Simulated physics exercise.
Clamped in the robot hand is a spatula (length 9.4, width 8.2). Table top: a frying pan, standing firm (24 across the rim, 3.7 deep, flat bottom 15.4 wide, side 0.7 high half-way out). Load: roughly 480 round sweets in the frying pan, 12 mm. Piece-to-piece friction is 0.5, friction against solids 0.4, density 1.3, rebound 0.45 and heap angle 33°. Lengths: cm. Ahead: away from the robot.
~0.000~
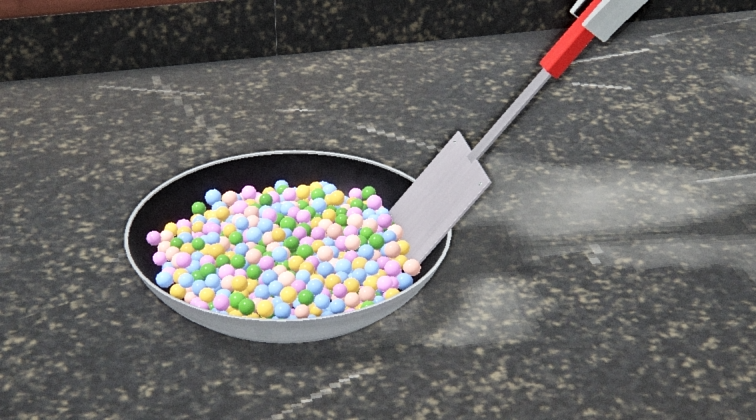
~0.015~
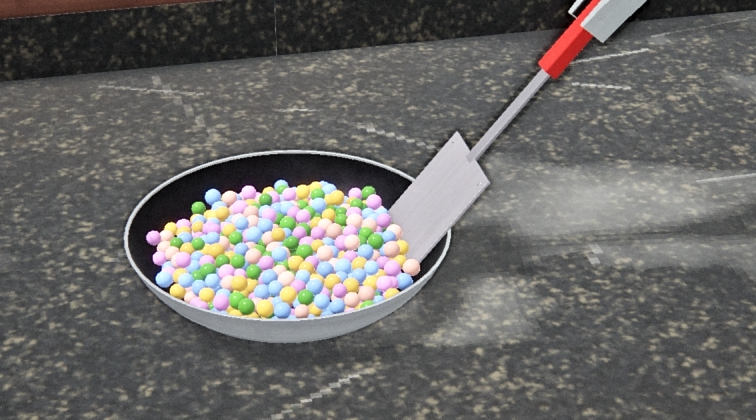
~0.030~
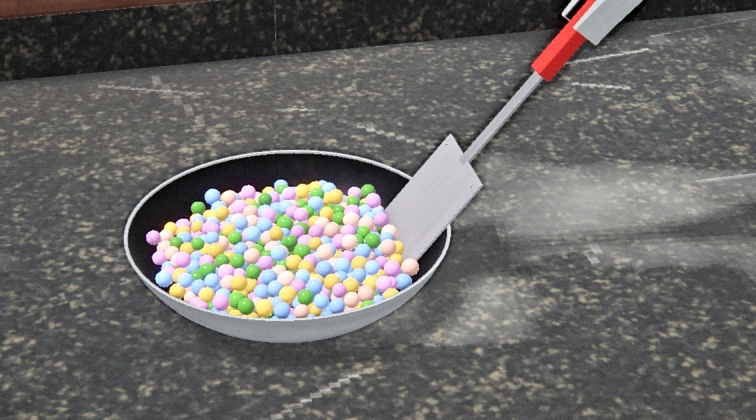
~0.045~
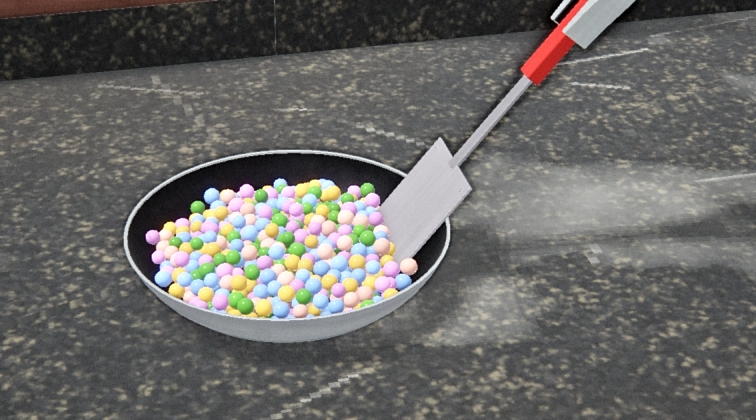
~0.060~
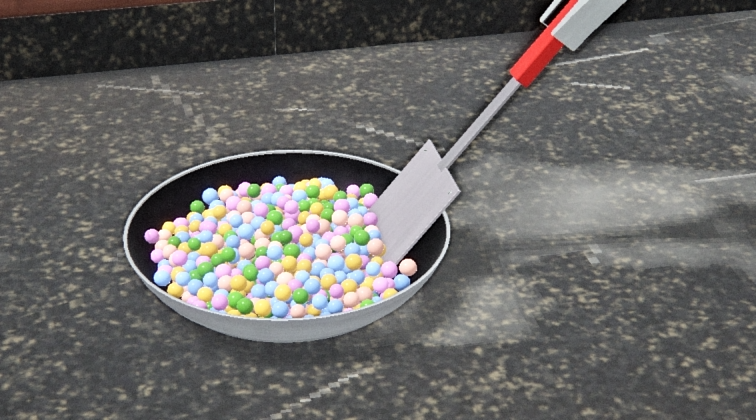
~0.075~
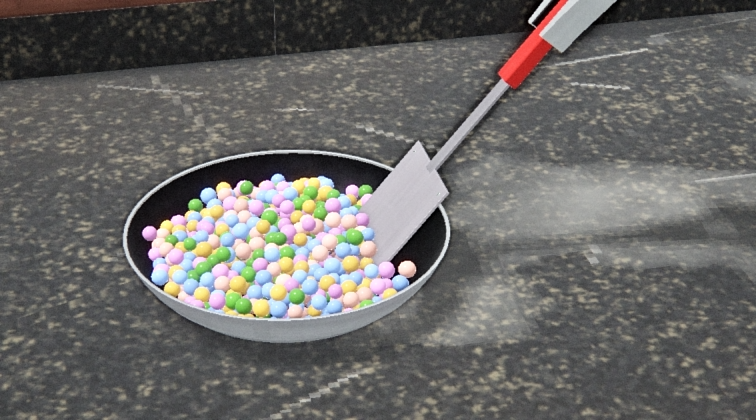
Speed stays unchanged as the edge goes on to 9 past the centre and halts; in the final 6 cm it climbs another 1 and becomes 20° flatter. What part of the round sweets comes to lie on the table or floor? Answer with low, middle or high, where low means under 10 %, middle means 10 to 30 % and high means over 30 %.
Middle.
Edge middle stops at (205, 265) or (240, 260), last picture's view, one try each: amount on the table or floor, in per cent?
5 % and 0 %.
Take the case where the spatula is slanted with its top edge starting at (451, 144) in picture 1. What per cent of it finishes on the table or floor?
Some 25 per cent.
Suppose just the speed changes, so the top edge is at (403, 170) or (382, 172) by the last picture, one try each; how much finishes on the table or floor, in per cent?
I'd estimate close to 30 and 40 in a hundred.
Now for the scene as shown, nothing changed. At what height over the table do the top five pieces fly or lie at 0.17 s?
I'd say close to 5 cm on average.
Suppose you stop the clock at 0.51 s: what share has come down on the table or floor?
Some 15 per cent of the load.
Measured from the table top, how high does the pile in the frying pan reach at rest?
Close to 6.0 centimetres high.
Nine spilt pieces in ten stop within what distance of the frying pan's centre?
Distance from centre: Approx. 25 cm.
After 0.17 s, sloping 50°, highest piece 5 above the table; 475 in the frying pan.
After 0.26 s, sloping 43°, highest piece 6 above the table; 475 in the frying pan.
After 0.51 s, sloping 30°, highest piece 6 above the table; 392 in the frying pan, 78 on the table or floor, 5 on the blade or in flight.
After 1.56 s, sloping 30°, highest piece 6 above the table; 392 in the frying pan, 83 on the table or floor.
In the end, 392 in the frying pan, 83 on the table or floor. That is 17 % on the table or floor.
